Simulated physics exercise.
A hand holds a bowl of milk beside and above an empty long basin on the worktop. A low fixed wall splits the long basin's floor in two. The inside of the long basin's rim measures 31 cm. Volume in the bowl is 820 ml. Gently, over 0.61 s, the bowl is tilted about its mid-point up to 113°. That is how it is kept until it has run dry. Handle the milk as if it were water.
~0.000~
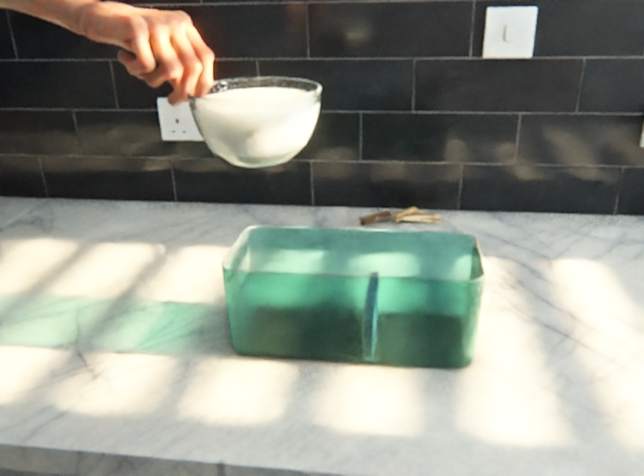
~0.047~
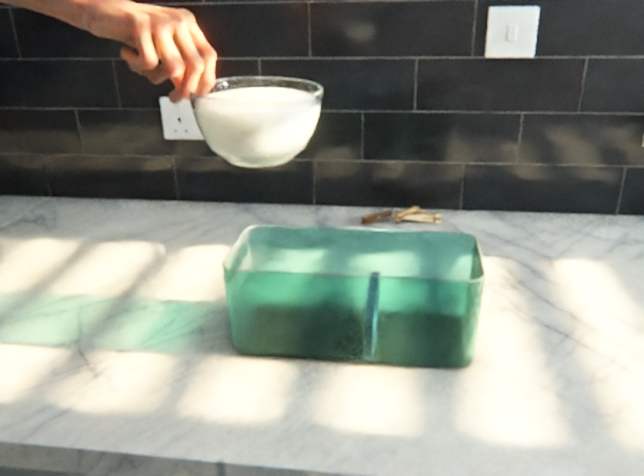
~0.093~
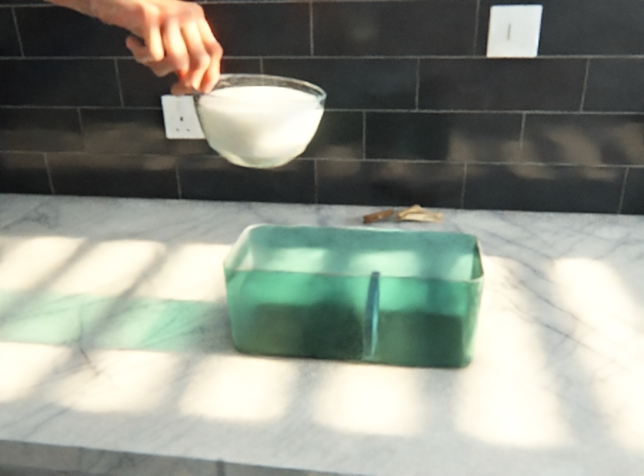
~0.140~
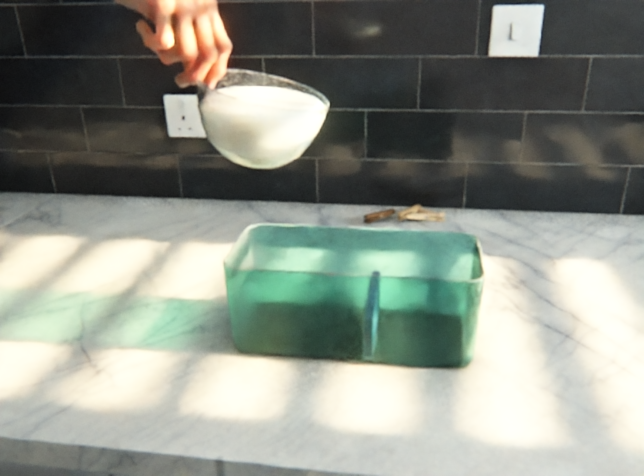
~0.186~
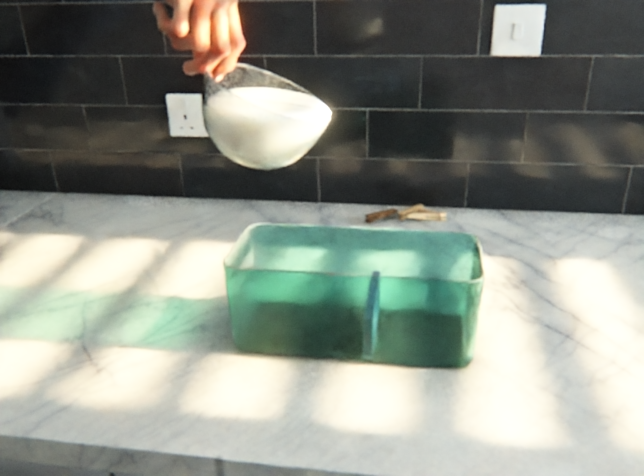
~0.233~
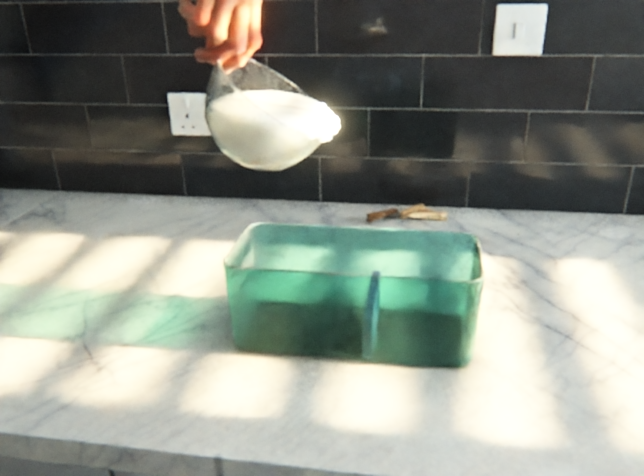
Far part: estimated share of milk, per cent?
36 per cent.
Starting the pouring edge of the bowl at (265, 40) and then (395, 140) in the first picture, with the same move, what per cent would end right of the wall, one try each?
10 then 80 %.
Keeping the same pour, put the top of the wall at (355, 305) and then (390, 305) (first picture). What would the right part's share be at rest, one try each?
First try about 50 %, second try about 20 %.
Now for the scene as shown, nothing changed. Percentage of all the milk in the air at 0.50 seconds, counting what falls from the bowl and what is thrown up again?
Around 44 in a hundred.
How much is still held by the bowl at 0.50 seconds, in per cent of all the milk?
I reckon about 12 in a hundred is still held.
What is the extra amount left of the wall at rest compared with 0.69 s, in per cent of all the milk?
I'd put it near 4 percent.
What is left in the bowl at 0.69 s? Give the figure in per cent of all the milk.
Remaining share: Approx. 0 %.
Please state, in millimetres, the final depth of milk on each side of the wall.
Depths at rest: Left around 22 mm, right around 20 mm.
Then, 0.50 s in, the tilt is 104° and 13 per cent is still to pour, 11 is left of the wall and 32 right of it.
Then, 0.69 s in, the tilt is 113° and 0 per cent is still to pour, 53 is left of the wall and 35 right of it.
Then, 0.89 s in, the tilt is 113° and 0 per cent is still to pour, 56 is left of the wall and 36 right of it.
Then, 1.11 s in, the tilt is 113° and 0 per cent is still to pour, 57 is left of the wall and 36 right of it.
Finally, 57 per cent lies left of the wall, 36 right of it and 7 outside.
